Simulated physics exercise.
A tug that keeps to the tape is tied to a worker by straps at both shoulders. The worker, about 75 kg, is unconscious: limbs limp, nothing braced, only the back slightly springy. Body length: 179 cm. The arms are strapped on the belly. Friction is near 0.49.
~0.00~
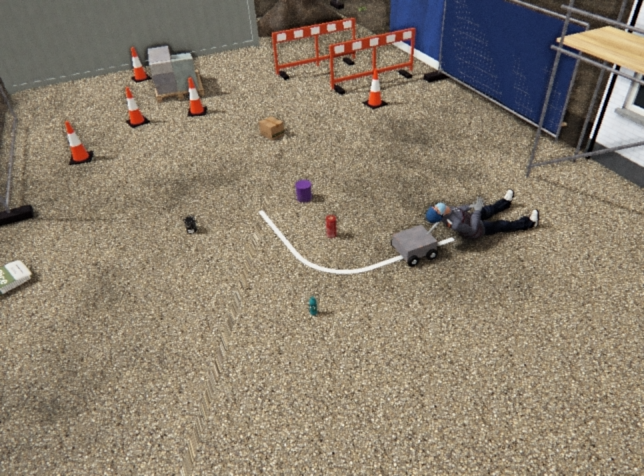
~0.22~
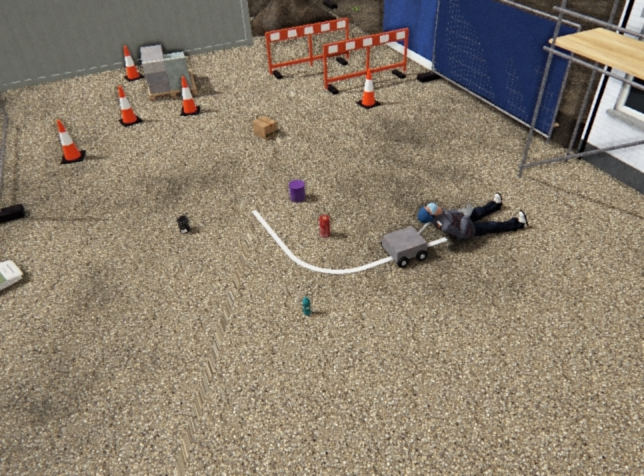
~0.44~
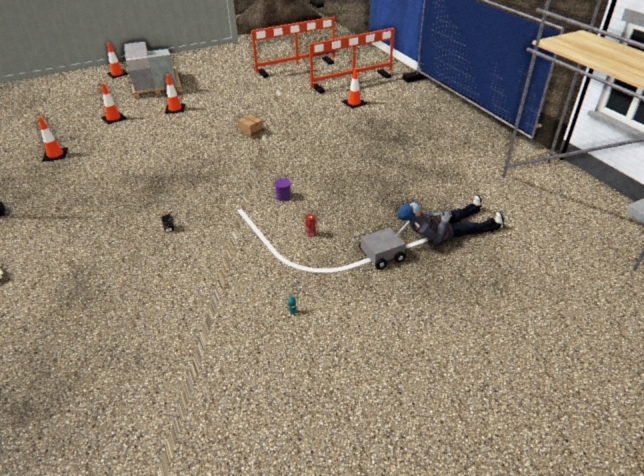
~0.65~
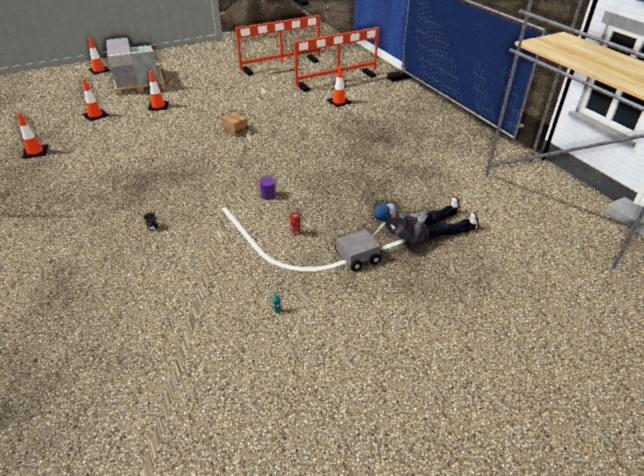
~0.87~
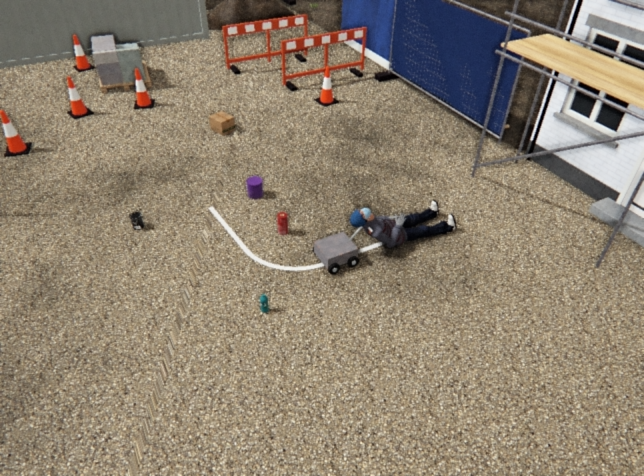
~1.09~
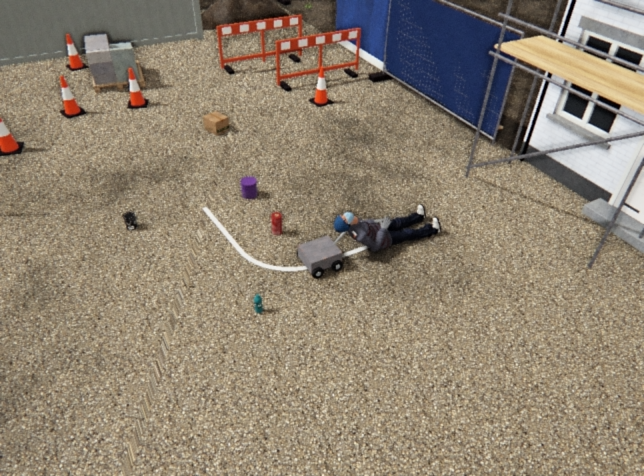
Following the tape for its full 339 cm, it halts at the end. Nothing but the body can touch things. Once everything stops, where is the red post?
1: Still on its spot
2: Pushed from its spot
Option 1: Still on its spot.
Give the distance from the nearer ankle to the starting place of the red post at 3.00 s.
100 cm or so.
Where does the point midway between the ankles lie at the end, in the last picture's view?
Roughly at (261, 243).
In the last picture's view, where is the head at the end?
End point: Roughly (197, 169) in the last view.
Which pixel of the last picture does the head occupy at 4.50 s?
Near pixel (208, 184).
After 2.20 s the red post is where it stood, near (277, 224) in the last picture's view; the nearer ankle is 139 cm from that spot.
After 3.00 s the red post is where it stood, near (277, 224) in the last picture's view; the black can where it stood; the nearer ankle is 103 cm from that spot.
After 3.70 s the red post is where it stood, near (277, 224) in the last picture's view; the nearer ankle is 78 cm from that spot.
After 4.50 s the red post is where it stood, near (277, 224) in the last picture's view; the nearer ankle is 45 cm from that spot.
By 5.3 s, red post stays put; purple bucket stays put; teal bottle stays put; black can stays put.
